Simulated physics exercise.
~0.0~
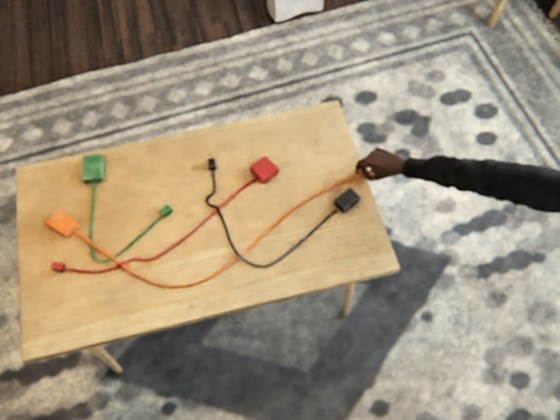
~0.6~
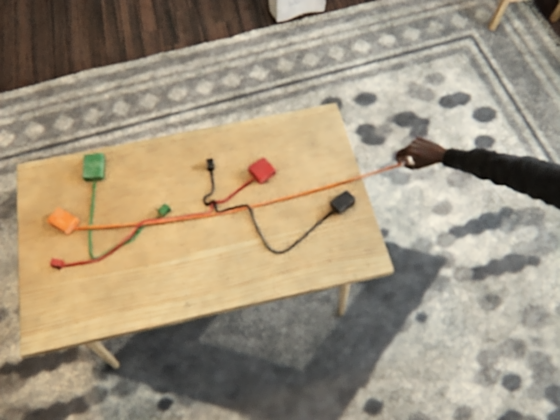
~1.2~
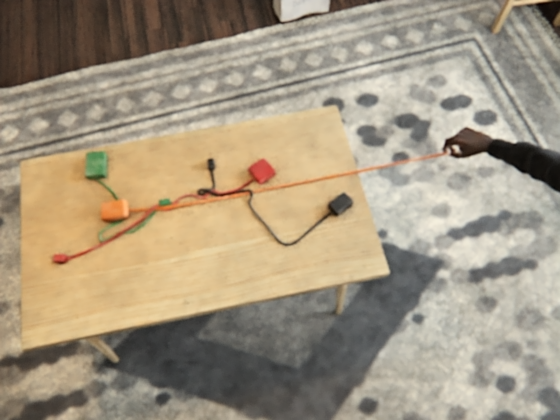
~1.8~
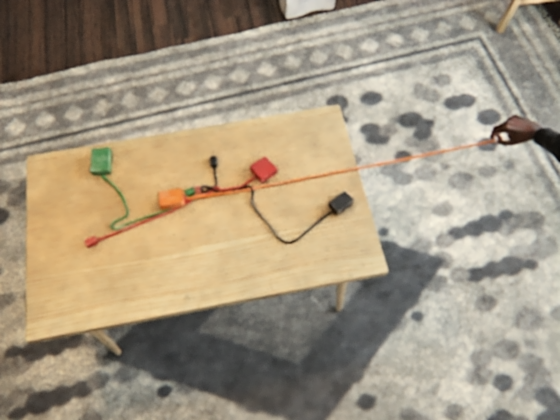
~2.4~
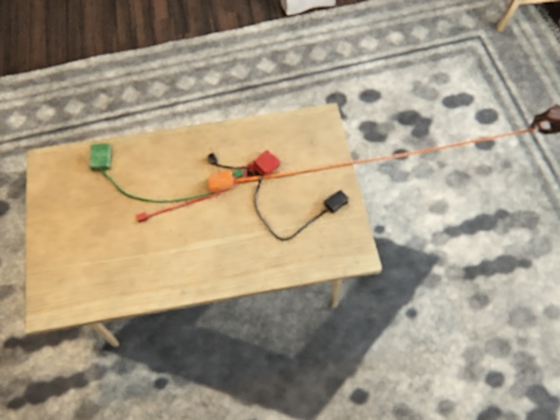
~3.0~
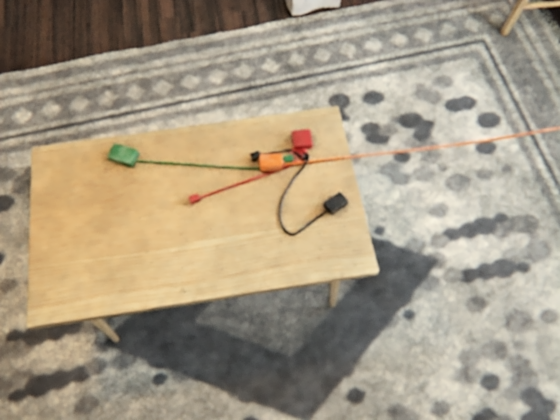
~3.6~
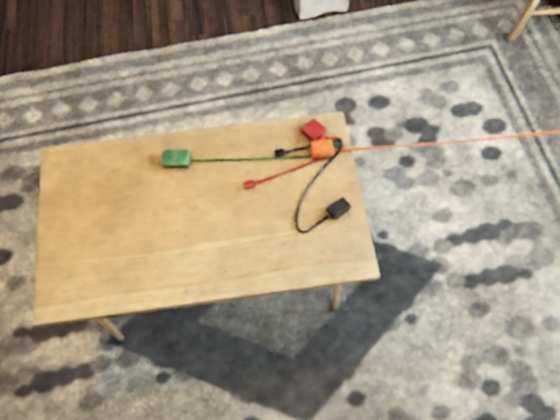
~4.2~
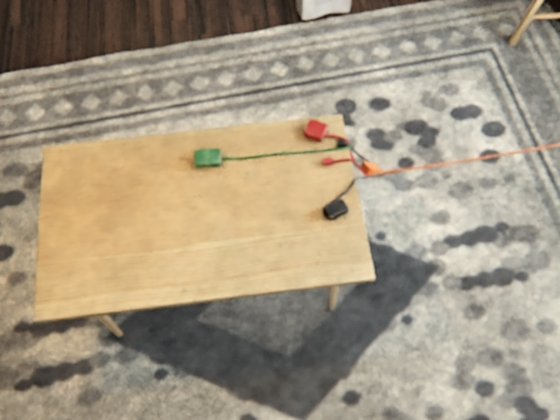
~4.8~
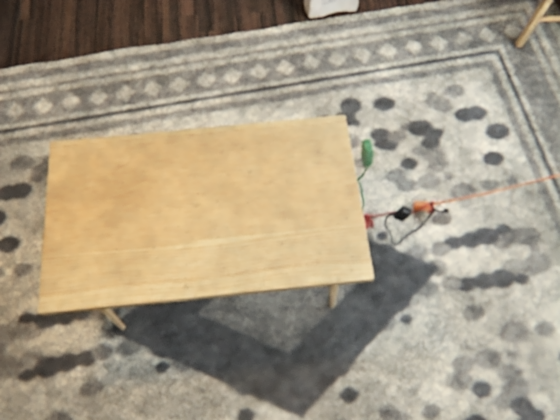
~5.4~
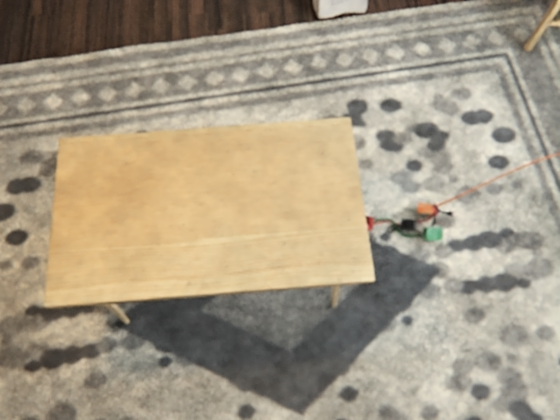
A hand pulls the orange lead right, dragging all four tangled chargers off the wooden table.
